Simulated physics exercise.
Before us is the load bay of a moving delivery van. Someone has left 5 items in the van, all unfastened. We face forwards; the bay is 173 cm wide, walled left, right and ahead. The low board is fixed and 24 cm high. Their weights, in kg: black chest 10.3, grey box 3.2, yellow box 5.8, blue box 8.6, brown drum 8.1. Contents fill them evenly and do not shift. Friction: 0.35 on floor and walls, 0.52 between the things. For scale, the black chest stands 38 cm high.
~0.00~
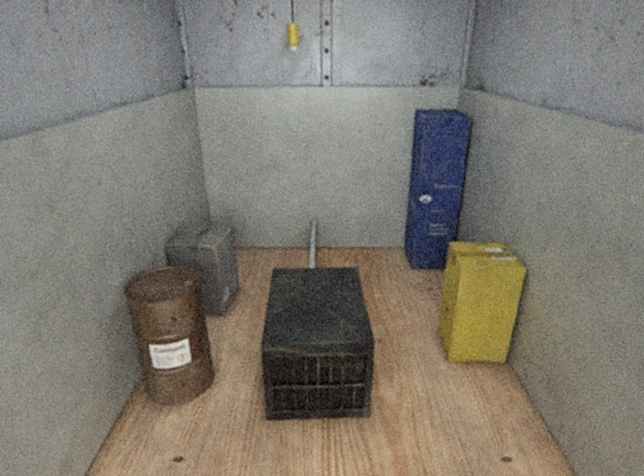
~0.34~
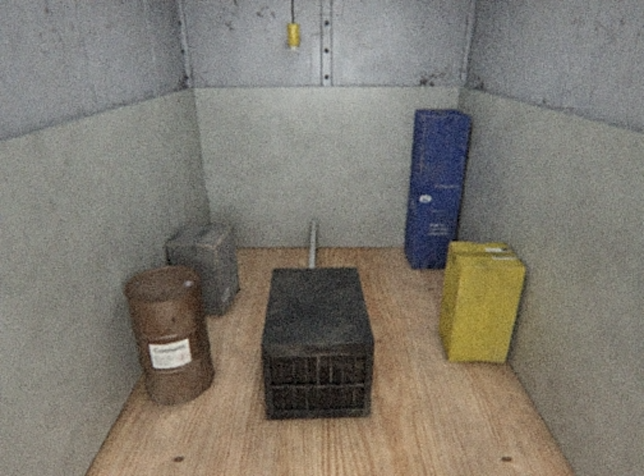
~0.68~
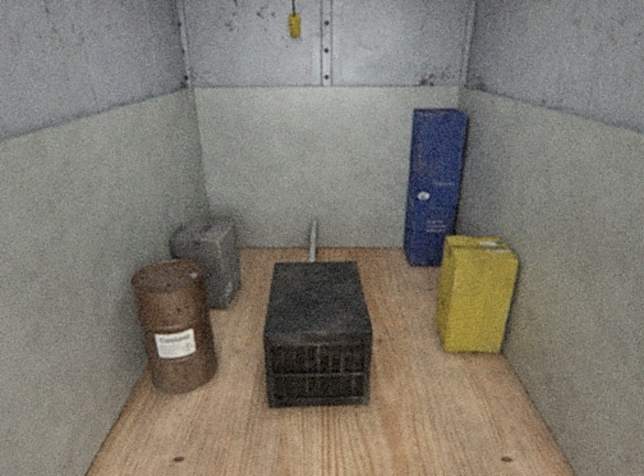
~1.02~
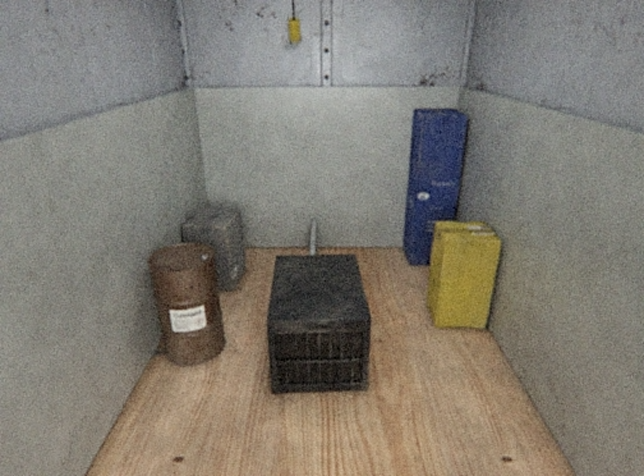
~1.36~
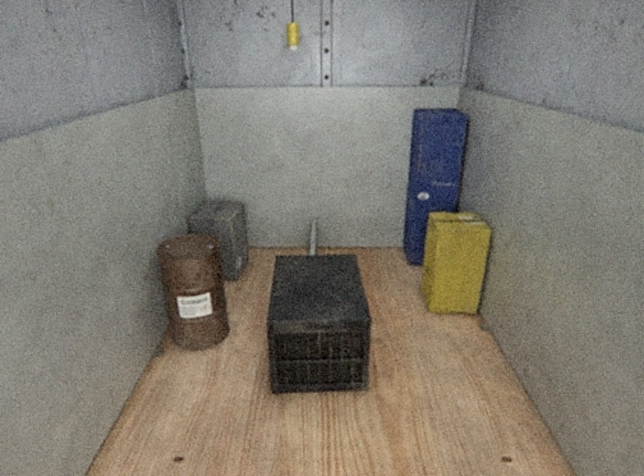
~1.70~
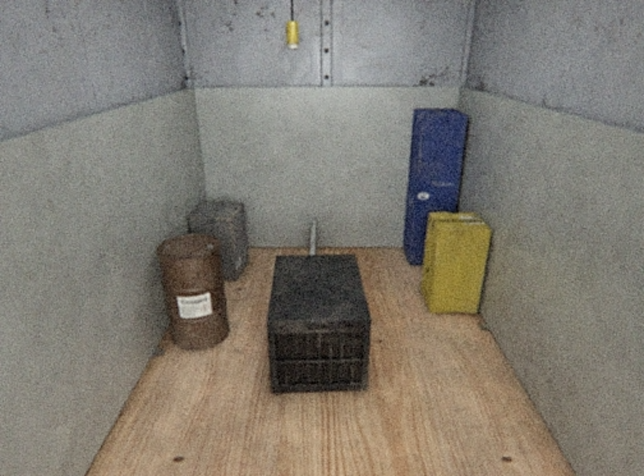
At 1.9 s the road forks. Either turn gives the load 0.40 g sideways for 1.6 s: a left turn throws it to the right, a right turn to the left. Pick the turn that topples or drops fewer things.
Turn left.
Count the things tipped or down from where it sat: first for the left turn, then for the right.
Turning left 0, turning right 1.
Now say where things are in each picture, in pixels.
No push; black chest (317, 336); grey box (206, 268), in the first picture.
Load feels 0.43 g forwards; brown drum (173, 334); yellow box (477, 302), in the second picture.
Load feels 0.45 g forwards; yellow box (472, 294) shifted 7 cm; blue box (432, 189) shifted 5 cm, in the third picture.
Load feels 0.32 g forwards; yellow box (460, 275) shifted 27 cm; blue box (431, 189) shifted 5 cm, in the fourth picture.
No push; yellow box (453, 263) shifted 41 cm; brown drum (195, 292) shifted 35 cm, in the fifth picture.
No push; black chest (318, 317) shifted 15 cm; grey box (221, 241) shifted 39 cm, in the sixth picture.
Turning left. Around 2.70 s, load feels 0.40 g right; grey box shifted 40 cm near (236, 240); black chest shifted 17 cm near (335, 317); yellow box shifted 41 cm.
Around 3.10 s, load feels 0.40 g right; grey box shifted 49 cm near (264, 240); black chest shifted 29 cm near (368, 317); brown drum shifted 42 cm.
Around 3.30 s, load feels 0.33 g right; grey box shifted 57 cm near (284, 240); black chest shifted 39 cm near (392, 317); brown drum shifted 49 cm.
Finally (4.0 s), not toppled but over 15 cm from the start, black chest, grey box, yellow box and brown drum; the last one still in place (within 15 cm). In the last view, black chest near (411, 317), grey box near (290, 241).
Turning right instead, blue box tipped over or down from where it sat, 1 of 5 in all.
